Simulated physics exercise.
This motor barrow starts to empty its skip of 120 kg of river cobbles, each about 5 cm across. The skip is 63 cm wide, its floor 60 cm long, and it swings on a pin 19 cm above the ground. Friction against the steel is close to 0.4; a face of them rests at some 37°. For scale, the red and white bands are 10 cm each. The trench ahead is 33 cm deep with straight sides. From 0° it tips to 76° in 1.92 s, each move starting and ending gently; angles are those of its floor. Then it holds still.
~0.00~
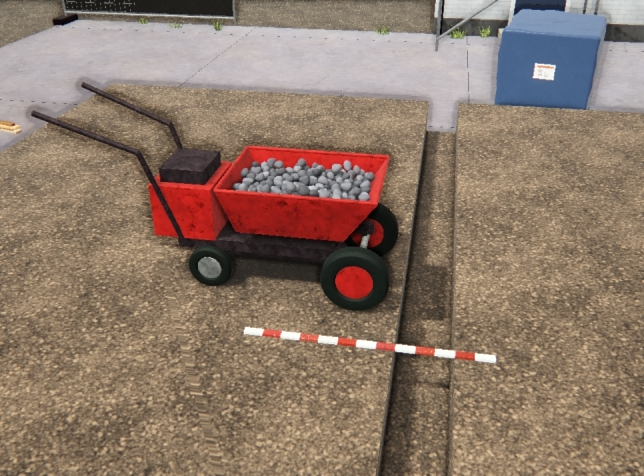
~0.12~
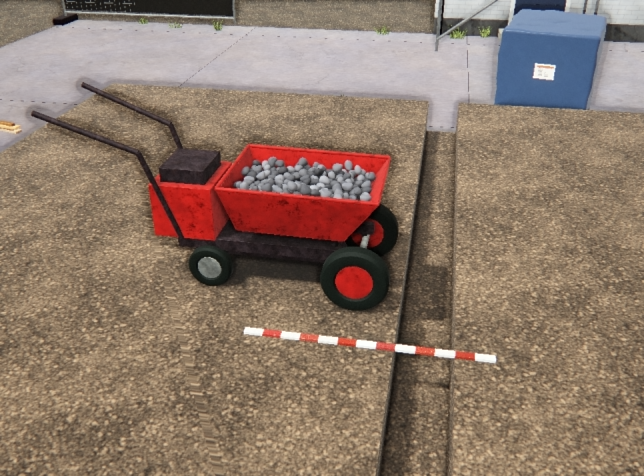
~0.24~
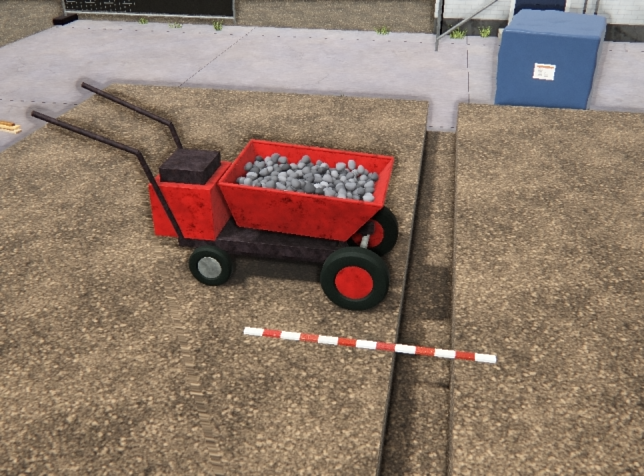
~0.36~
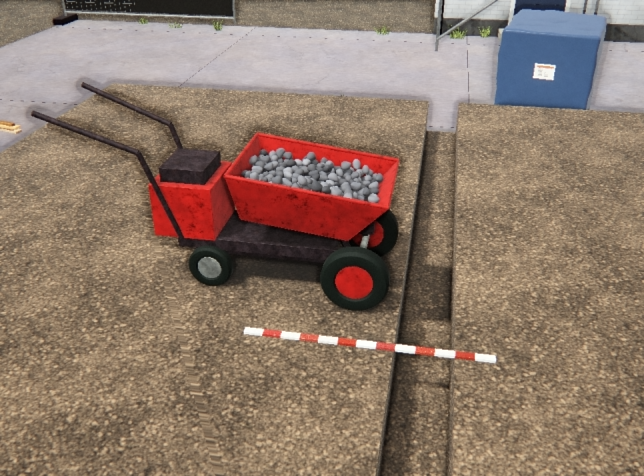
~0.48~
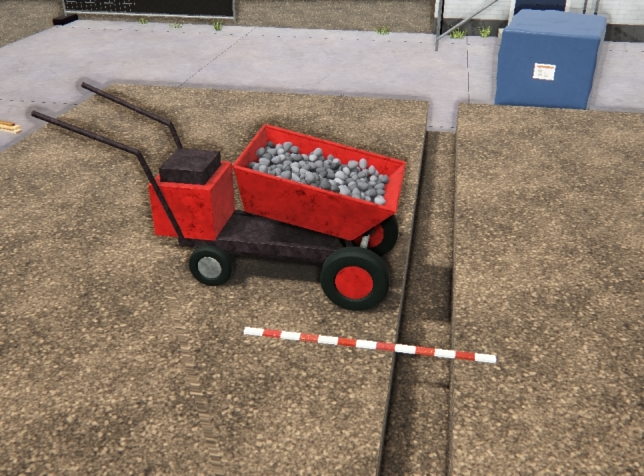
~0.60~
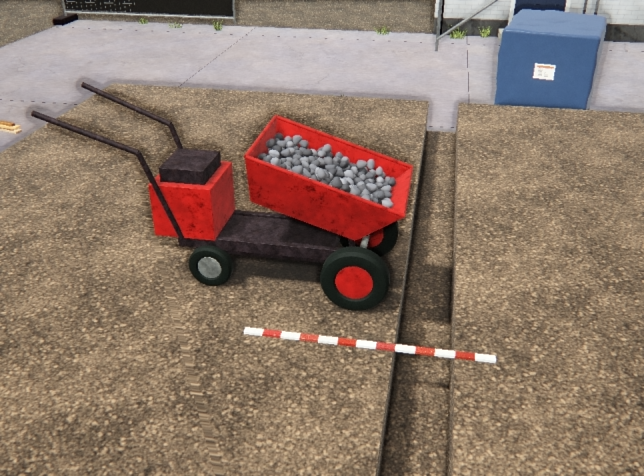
A red skip loaded with grey cobbles slowly tilting up from its level bed on a stationary motor barrow beside a trench.
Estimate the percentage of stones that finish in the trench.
Some 27 per cent of it.
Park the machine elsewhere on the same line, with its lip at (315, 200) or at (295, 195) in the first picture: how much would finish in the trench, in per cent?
About 100 and 85 per cent.
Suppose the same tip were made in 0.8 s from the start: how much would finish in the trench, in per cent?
It would be near 15 per cent.
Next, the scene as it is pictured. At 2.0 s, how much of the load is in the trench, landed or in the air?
Some 5 per cent.
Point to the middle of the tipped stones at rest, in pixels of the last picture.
Near (486, 289).
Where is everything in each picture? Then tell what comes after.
In the first frame, the skip is at 0°, its lip at (377, 204); the top of the load is at (316, 171).
The second frame shows lip at (378, 204), floor tilted 1°, highest stones at (308, 169); the stones move at 0.1 m/s on average.
The third frame shows lip at (382, 206), floor tilted 3°, highest stones at (301, 167); the stones move at 0.2 m/s on average.
In the fourth frame, the skip is at 7°, its lip at (388, 208); the top of the load is at (278, 161); the stones move at 0.3 m/s on average.
In the fifth frame, the skip is at 12°, its lip at (396, 211); the top of the load is at (279, 153); the stones move at 0.4 m/s on average.
The sixth frame shows lip at (404, 216), floor tilted 18°, highest stones at (281, 144); the stones move at 0.5 m/s on average.
After 1.4 s the floor is at 64°; 96 % in the skip, 2 % in the trench, 2 % past the trench; the foremost stones are at (472, 270).
After 2.0 s the floor is at 76°; 31 % in the skip, 5 % in the trench, 64 % past the trench; the foremost stones are at (573, 294).
After 2.4 s the floor is at 76°; 11 % in the skip, 12 % in the trench, 77 % past the trench; the foremost stones are at (612, 277).
After 4.3 s the floor is at 76°; 0 % in the skip, 27 % in the trench, 73 % past the trench; the foremost stones are at (629, 276).
